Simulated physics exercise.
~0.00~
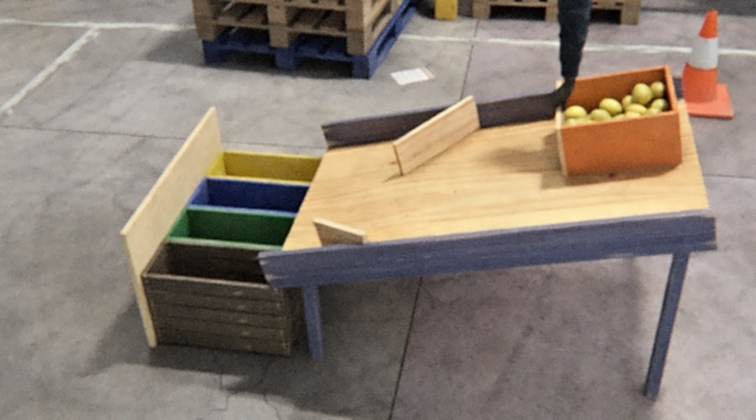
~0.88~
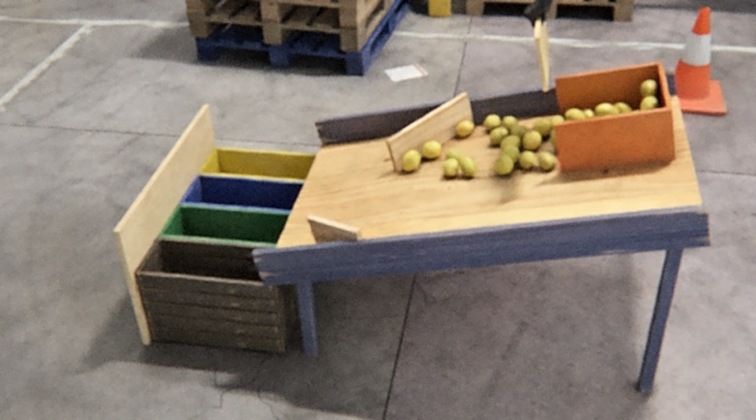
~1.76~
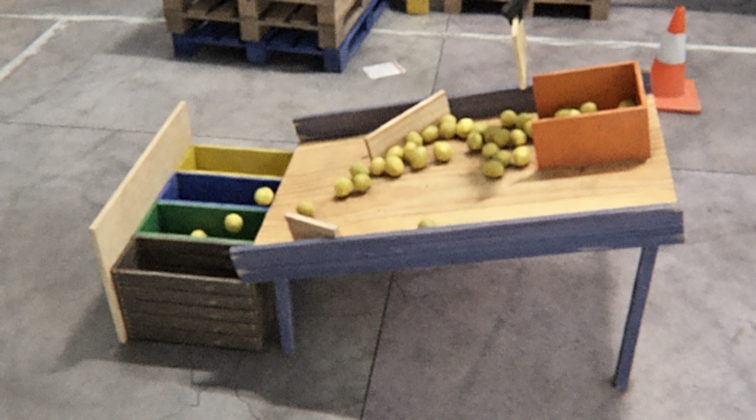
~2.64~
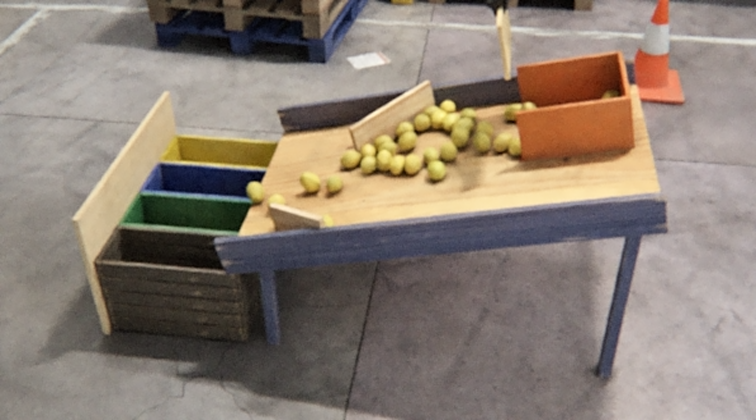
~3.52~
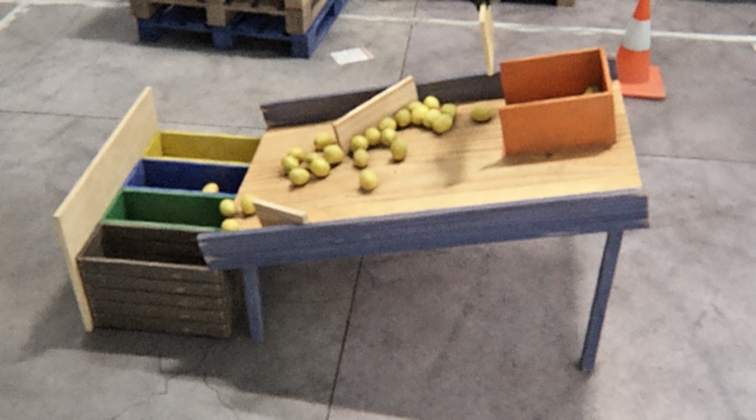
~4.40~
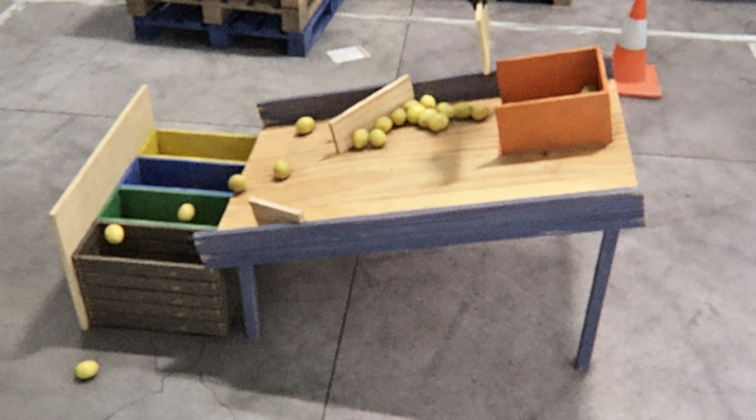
Lemons spill from an orange pen down a sloping table toward coloured bins, one landing on the floor.
